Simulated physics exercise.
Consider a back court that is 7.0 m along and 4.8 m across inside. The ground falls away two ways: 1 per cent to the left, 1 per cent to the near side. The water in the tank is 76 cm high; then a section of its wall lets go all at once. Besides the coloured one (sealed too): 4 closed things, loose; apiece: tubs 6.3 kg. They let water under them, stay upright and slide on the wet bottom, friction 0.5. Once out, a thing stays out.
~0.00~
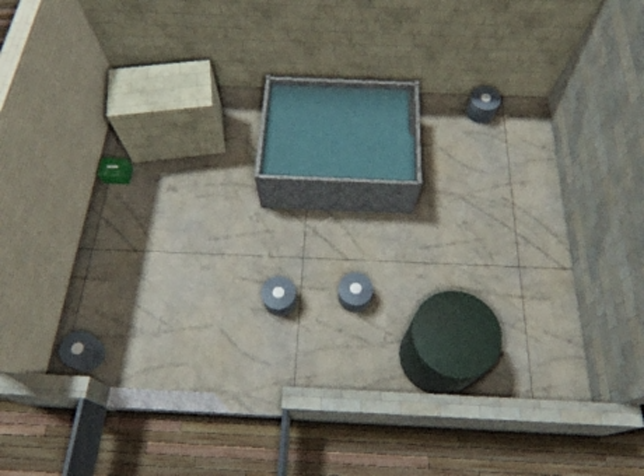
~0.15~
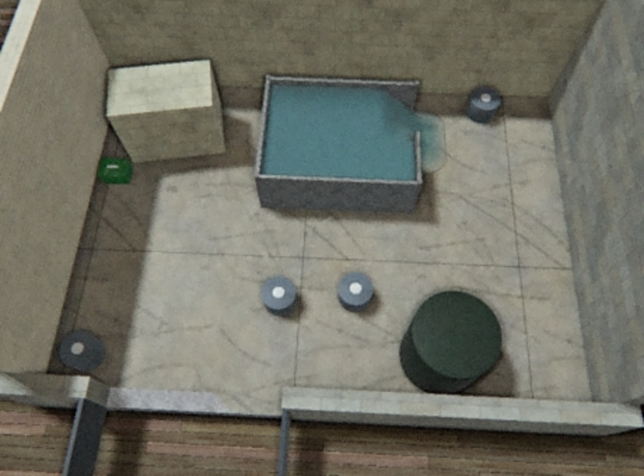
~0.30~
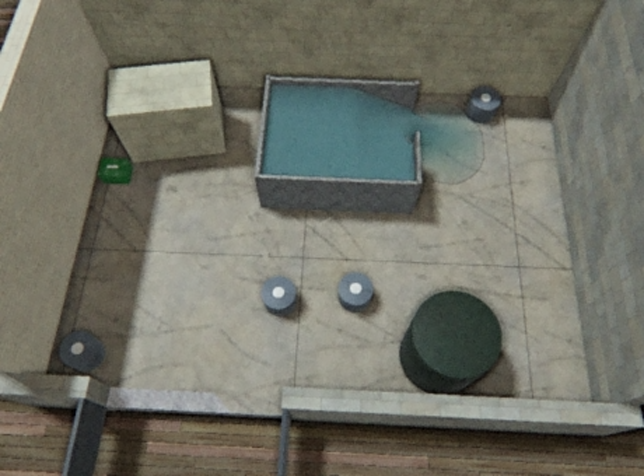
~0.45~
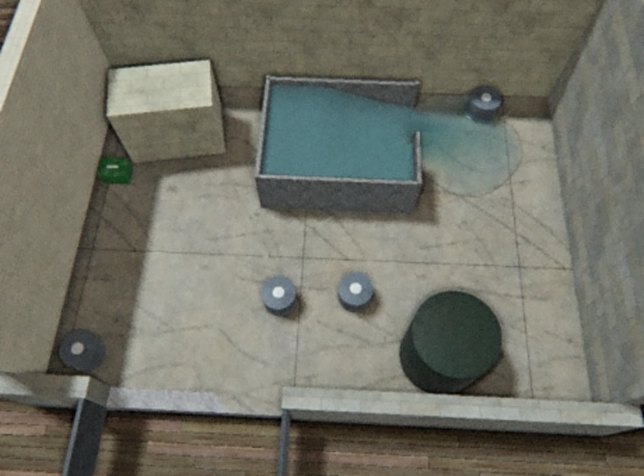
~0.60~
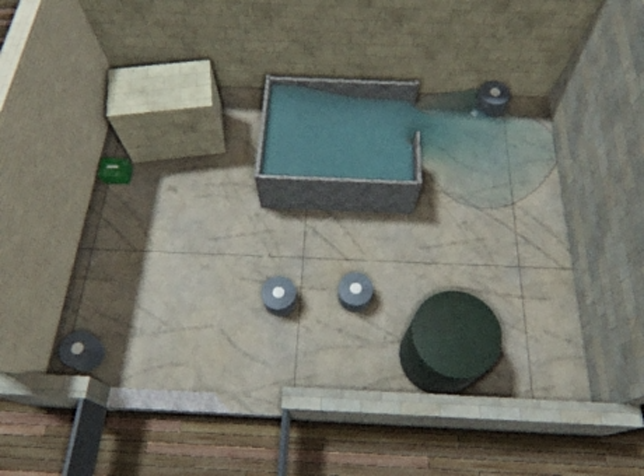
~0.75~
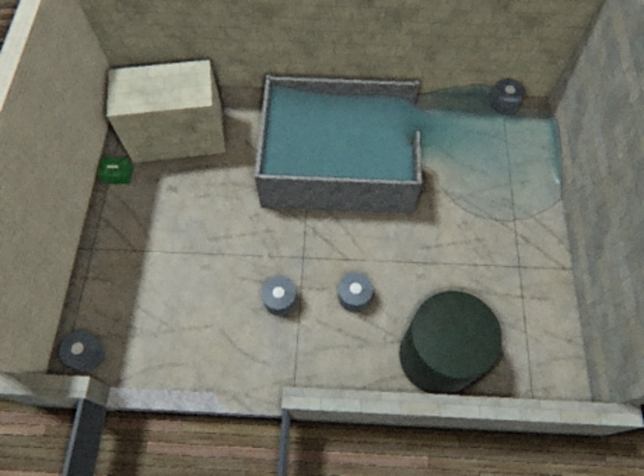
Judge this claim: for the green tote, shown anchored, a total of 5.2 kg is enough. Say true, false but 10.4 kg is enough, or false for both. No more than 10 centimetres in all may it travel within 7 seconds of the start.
It's going to be fine with the lighter option.
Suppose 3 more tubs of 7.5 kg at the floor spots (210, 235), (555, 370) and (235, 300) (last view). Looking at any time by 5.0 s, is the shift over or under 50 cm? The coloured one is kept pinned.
Results, in sequence: Not exceeded / exceeded / not exceeded.
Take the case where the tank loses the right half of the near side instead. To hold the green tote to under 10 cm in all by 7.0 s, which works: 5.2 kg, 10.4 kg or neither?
Answer: Neither of them.
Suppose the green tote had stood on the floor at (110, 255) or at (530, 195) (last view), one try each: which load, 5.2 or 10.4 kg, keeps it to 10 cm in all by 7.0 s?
Try 1: Lesser mass sufficient. Try 2: Both insufficient.
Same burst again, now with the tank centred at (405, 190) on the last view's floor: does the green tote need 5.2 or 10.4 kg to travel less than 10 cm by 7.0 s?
In that case neither load is enough.
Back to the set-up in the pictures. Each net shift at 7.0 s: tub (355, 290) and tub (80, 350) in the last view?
Displacement: 250 cm, then 5 cm.
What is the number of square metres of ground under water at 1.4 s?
I'd estimate close to 8.5 m2.
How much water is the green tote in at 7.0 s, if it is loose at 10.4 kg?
Depth: Approx. 2 cm.
After 1.4 s the green tote would be 0 cm from its start with 5.2 kg and 0 cm from its start with 10.4 kg; 0 cm of water round it then.
After 3.1 s the green tote would be 0 cm from its start with 5.2 kg and 0 cm from its start with 10.4 kg; 0 cm of water round it then.
After 4.9 s the green tote would be 0 cm from its start with 5.2 kg and 0 cm from its start with 10.4 kg; 0 cm of water round it then.
After 7.0 s the green tote would be 0 cm from its start with 5.2 kg and 0 cm from its start with 10.4 kg; 2 cm of water round it then.
